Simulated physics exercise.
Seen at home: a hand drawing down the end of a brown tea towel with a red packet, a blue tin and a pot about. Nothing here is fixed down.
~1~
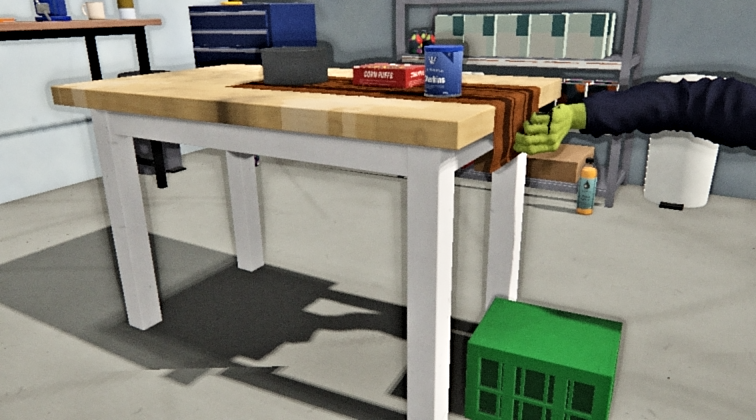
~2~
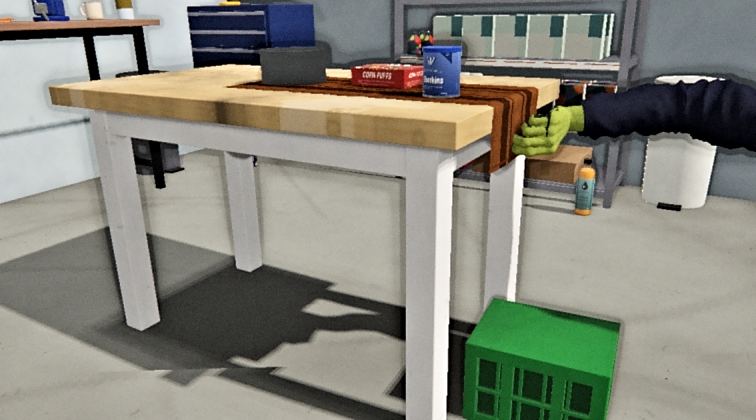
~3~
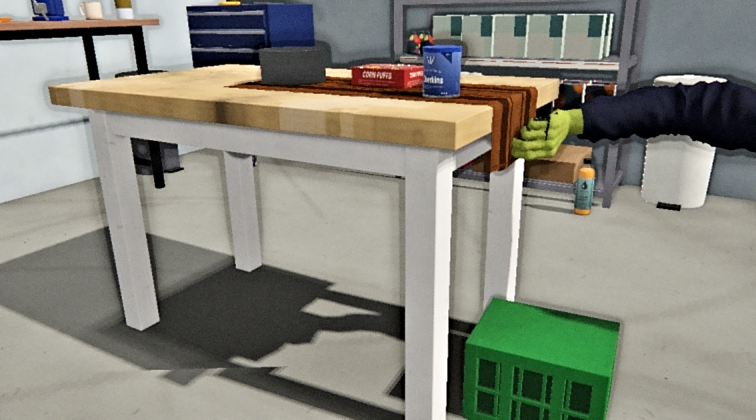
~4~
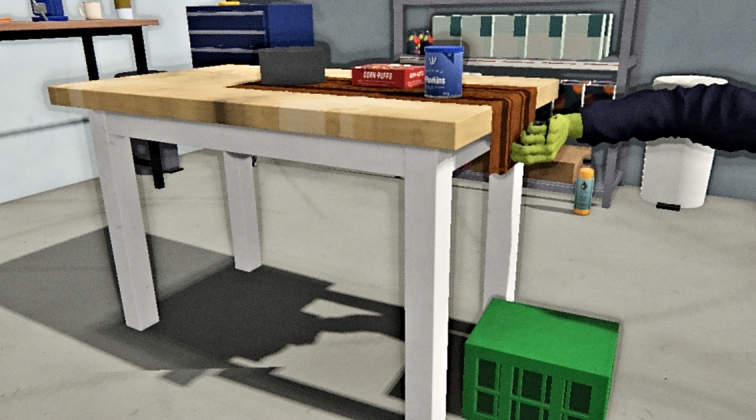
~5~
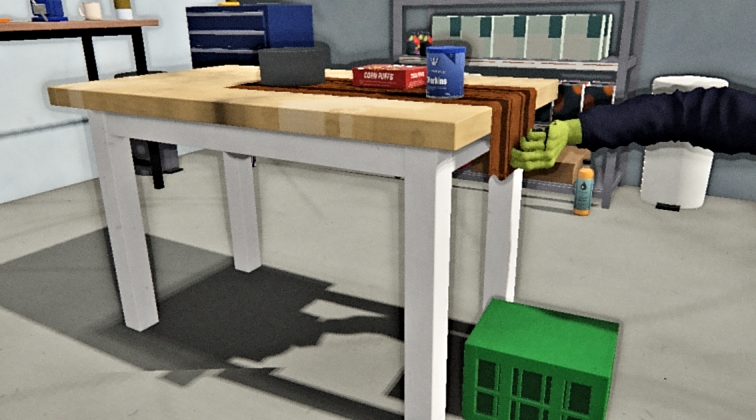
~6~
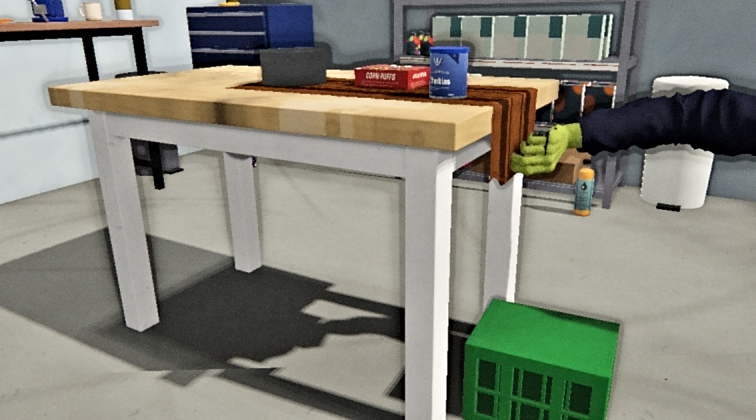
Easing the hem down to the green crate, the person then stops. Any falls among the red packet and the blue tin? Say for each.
Red packet: Falls; blue tin: Falls.
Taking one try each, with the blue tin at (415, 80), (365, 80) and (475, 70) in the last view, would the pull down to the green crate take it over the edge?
At the first place it does not leave, at the second it does not leave, and at the third it ends up off.
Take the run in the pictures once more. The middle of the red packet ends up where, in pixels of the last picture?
It finishes at pixel (645, 355).
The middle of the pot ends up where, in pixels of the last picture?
Look around pixel (421, 72) in the last picture.
Then, 0.52 s past the final frame, hem going down; packet carried along near (421, 78); tin carried along near (484, 74).
Then, 1.26 s past the final frame, hem going down; packet carried along near (472, 80); tin down below near (562, 312).
Then, 2.10 s past the final frame, hem going down; packet tipping at the edge near (523, 59); tin down below near (562, 312).
When it is over, hem on the crate; packet down below near (646, 354); tin down below near (562, 312). The red packet is carried off the end and the blue tin falls off.
